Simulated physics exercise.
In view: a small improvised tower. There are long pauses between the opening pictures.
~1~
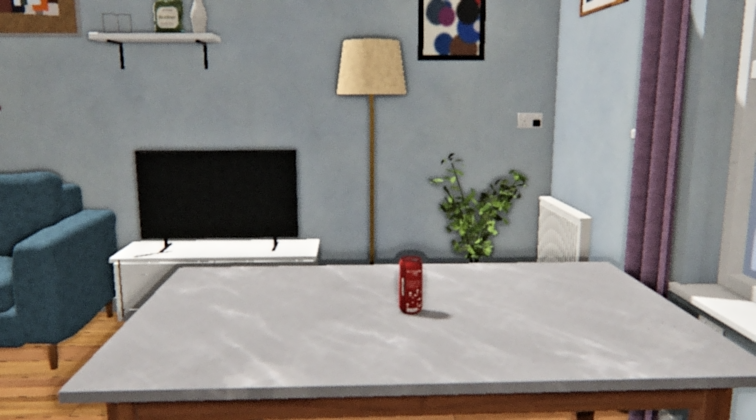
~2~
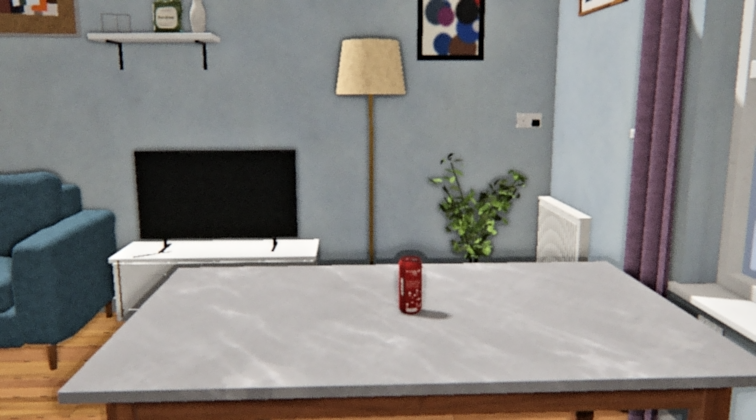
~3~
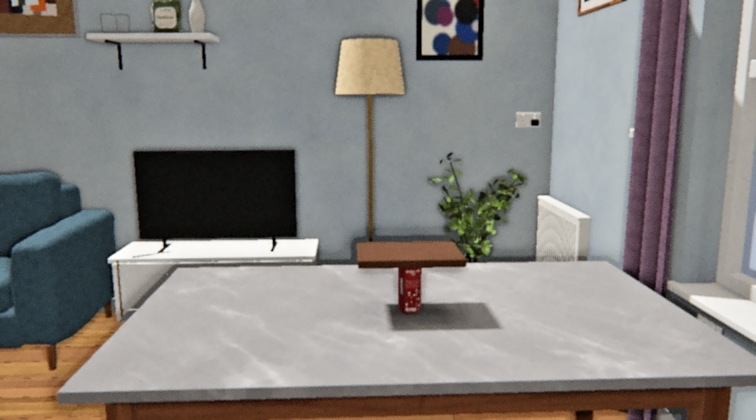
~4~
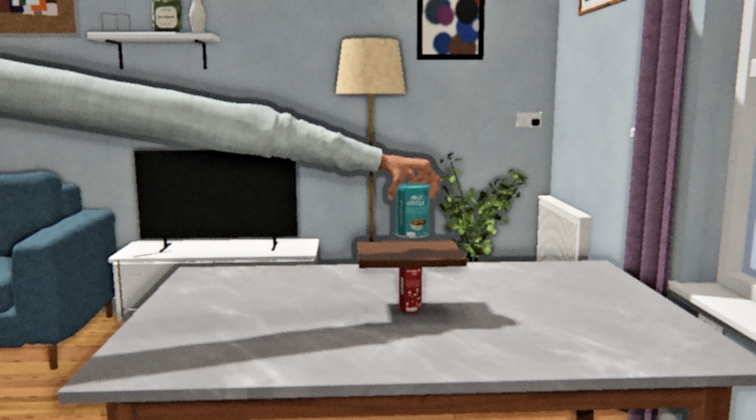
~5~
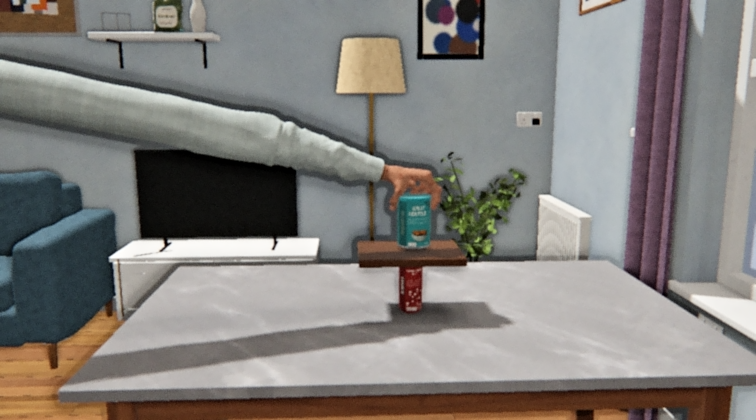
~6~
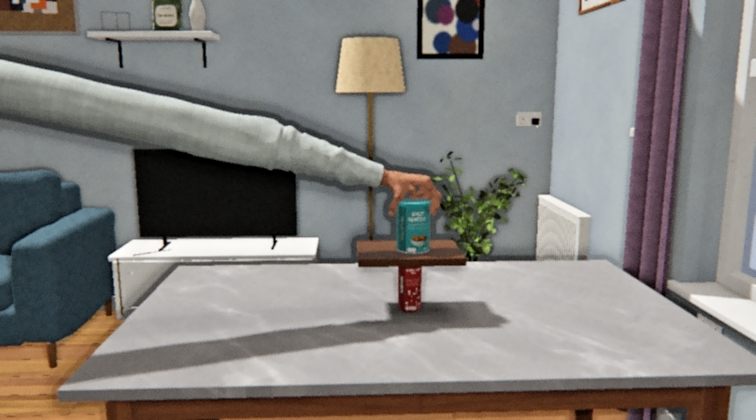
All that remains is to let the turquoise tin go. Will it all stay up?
Outcome: The stack keeps its balance.
Then, 0.30 s on from there, no change.
Then, 1.00 s on from there, turquoise tin resting near (413, 226).
In the end, all 3 unmoved. At the end, from the last picture's camera, turquoise tin near (413, 226). The stack holds.
